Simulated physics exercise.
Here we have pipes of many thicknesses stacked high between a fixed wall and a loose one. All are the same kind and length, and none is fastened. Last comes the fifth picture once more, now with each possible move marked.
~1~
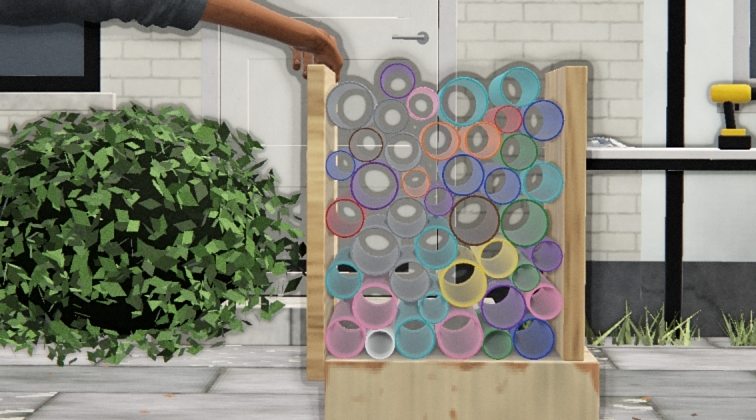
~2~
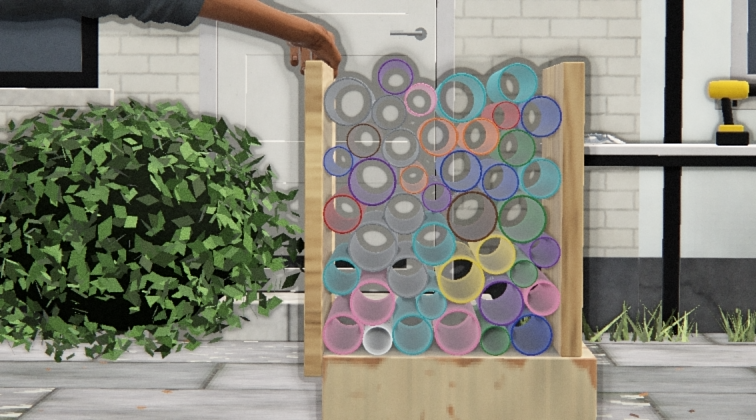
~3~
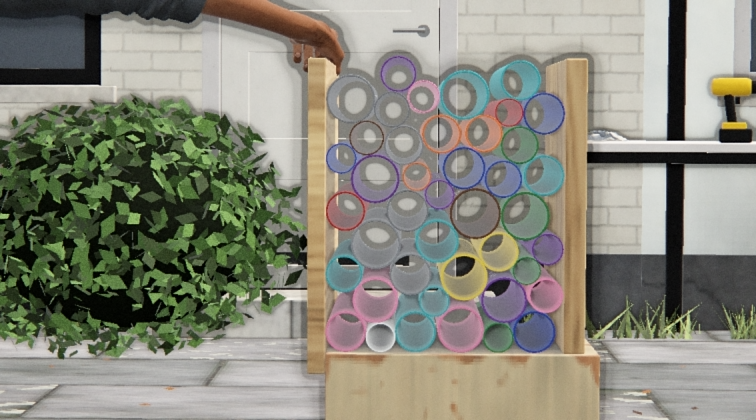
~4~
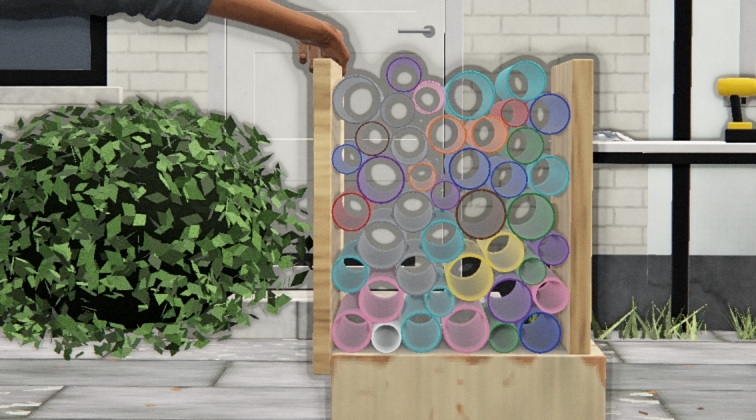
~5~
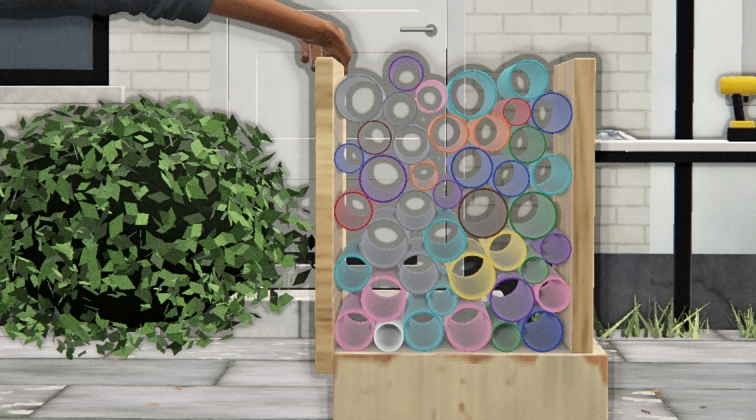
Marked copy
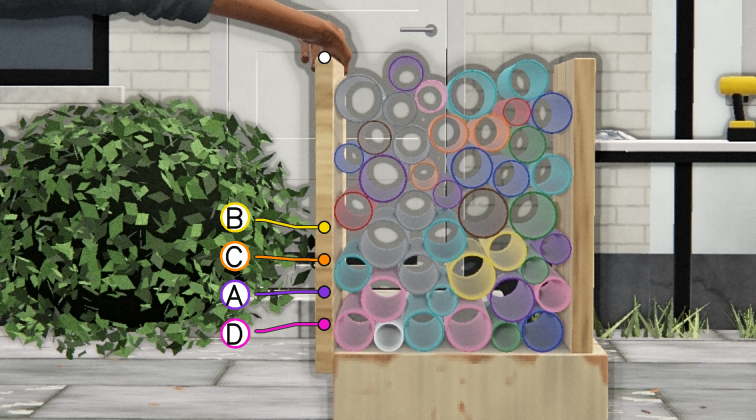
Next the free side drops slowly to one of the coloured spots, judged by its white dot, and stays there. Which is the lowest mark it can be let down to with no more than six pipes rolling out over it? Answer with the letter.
The lowest mark that will do is B.
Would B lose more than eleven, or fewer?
It loses fewer than eleven.
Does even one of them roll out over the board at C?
Yes.
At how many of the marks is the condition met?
One of them.
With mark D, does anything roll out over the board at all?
At D: Yes.
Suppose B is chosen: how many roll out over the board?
It comes to six.
On the marked copy, A at (324, 292); B at (324, 227); C at (324, 260); D at (324, 324); the white dot at (324, 58).
Taking B. A third of the way, top of the board (334, 131).
Two thirds of the way, top of the board (334, 214).
When it is over, top of the board (334, 227), six out over the board.
As for the rest, A more than six out over the board; C more than six out over the board; D more than six out over the board.
